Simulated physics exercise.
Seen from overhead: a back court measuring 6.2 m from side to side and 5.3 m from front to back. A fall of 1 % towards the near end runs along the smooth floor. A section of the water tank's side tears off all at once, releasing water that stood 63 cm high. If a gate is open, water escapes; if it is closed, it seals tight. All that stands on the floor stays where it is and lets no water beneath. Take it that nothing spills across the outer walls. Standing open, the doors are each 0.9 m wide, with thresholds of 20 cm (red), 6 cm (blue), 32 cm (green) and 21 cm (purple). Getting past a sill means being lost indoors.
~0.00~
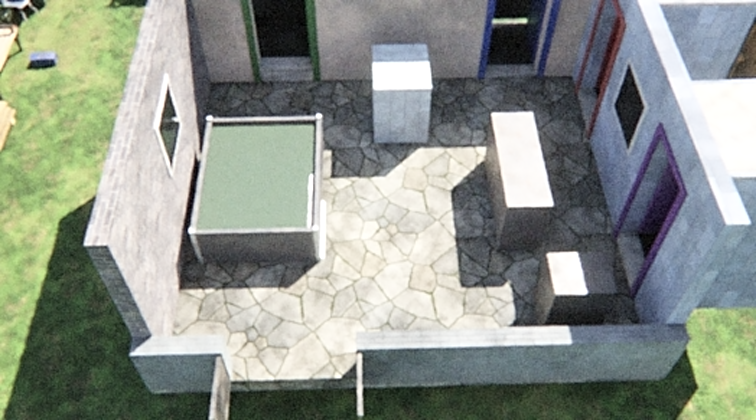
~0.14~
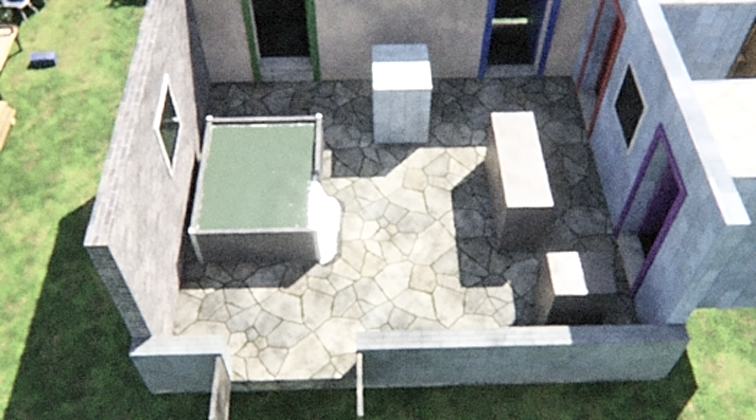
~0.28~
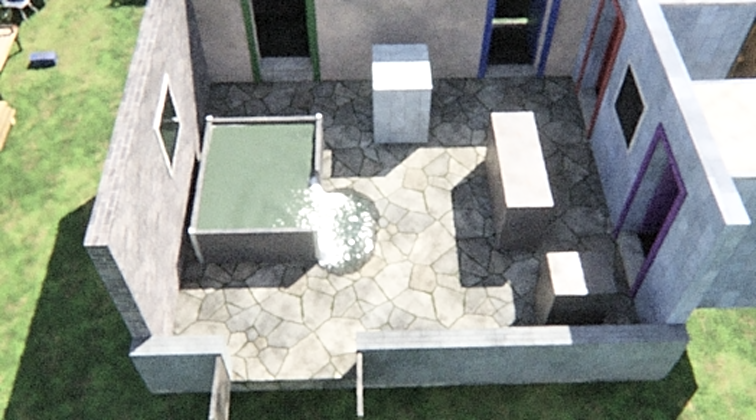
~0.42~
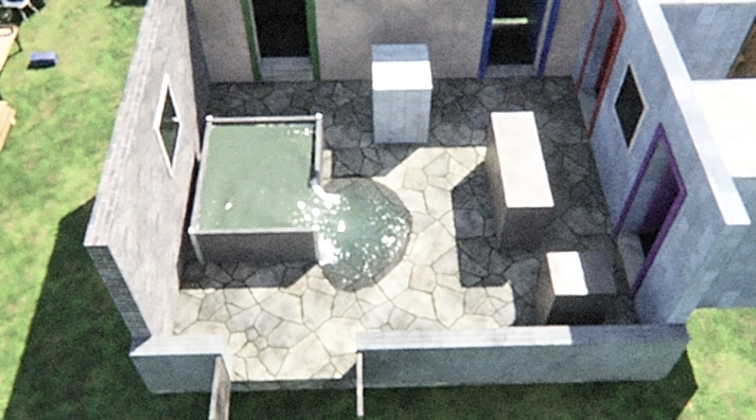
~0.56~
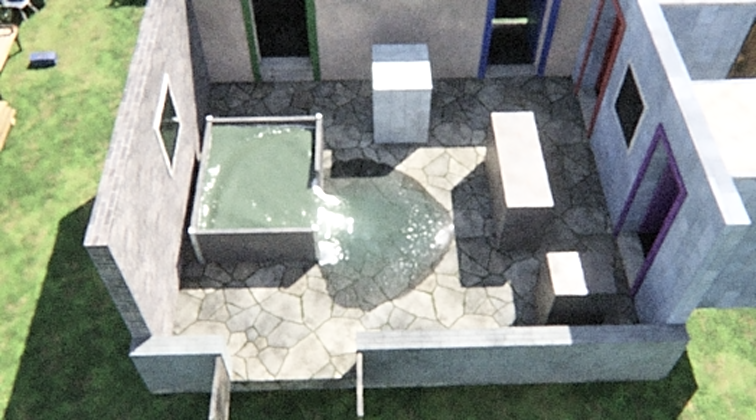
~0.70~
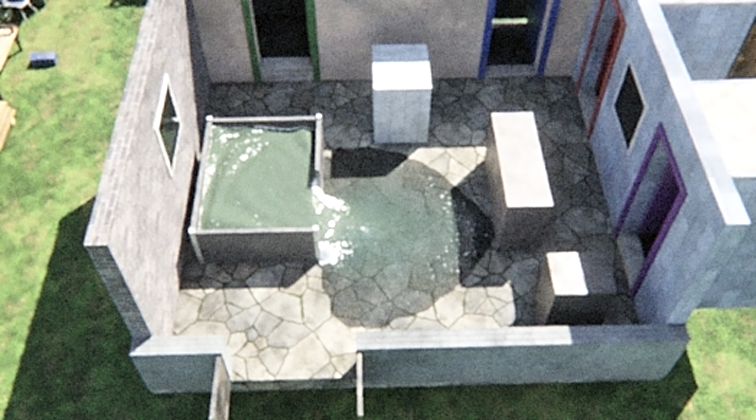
Water bursts from the right side of a square tank and spreads across the stone floor.
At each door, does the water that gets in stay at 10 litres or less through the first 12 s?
In the end the red door lets in less than the cap; the blue door lets in more than the cap; the green door lets in less than the cap; the purple door lets in less than the cap.
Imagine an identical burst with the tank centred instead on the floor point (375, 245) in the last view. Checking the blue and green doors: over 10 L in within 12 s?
Blue gets more than that, green gets no more than that.
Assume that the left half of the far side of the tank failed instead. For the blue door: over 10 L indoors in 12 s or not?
Compared with the limit, blue is less.
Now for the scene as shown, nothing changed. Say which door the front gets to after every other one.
It's the green door that comes last.
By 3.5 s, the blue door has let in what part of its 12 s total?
15 percent or so by then.
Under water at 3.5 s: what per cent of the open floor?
I'd guess around 60 %.
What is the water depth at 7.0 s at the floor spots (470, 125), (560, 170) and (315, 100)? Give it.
About 12, 7 and 2 cm respectively.
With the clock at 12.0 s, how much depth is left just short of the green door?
5.0 cm.
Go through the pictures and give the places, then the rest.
The first picture shows still water, 63 cm deep, in the water tank at (260, 175).
In the second picture, the front is at (328, 260), 0.6 m from the gap at (317, 218); 0.3 m2 of floor is under water; 63 cm left at the back of the water tank.
In the third picture, water pours out at (317, 220) and has run 0.9 m, to (369, 203); typically 10 cm deep outside, 63 cm at the water tank's back.
In the fourth picture, water pours out at (317, 221) and has run 1.3 m, to (405, 215); typically 7 cm deep outside, 63 cm at the water tank's back.
In the fifth picture, the front is at (447, 233), 1.9 m from the gap at (317, 221); 3.3 m2 of floor is under water; 57 cm left at the back of the water tank.
In the sixth picture, water pours out at (317, 220) and has run 2.5 m, to (488, 232); typically 4 cm deep outside, 52 cm at the water tank's back.
After 1.4 s water covers 35 % of the floor and is deepest (36 cm) near (324, 236); red door not reached, blue door not reached, green door not reached, purple door not reached.
After 2.2 s water covers 45 % of the floor and is deepest (34 cm) near (527, 343); red door not reached, blue door not reached, green door not reached, purple door 16 cm at the sill, 0 L in.
After 3.5 s water covers 60 % of the floor and is deepest (26 cm) near (639, 352); red door 3 cm at the sill, 0 L in, blue door 9 cm at the sill, 10 L in, green door not reached, purple door 16 cm at the sill, 3 L in.
After 7.0 s water covers 90 % of the floor and is deepest (14 cm) near (434, 110); red door 9 cm at the sill, 0 L in, blue door 9 cm at the sill, 45 L in, green door 2 cm at the sill, 0 L in, purple door 10 cm at the sill, 3 L in.
After 12.0 s water covers 95 % of the floor and is deepest (12 cm) near (543, 355); red door 5 cm at the sill, 0 L in, blue door 5 cm at the sill, 67 L in, green door 5 cm at the sill, 0 L in, purple door 9 cm at the sill, 3 L in.
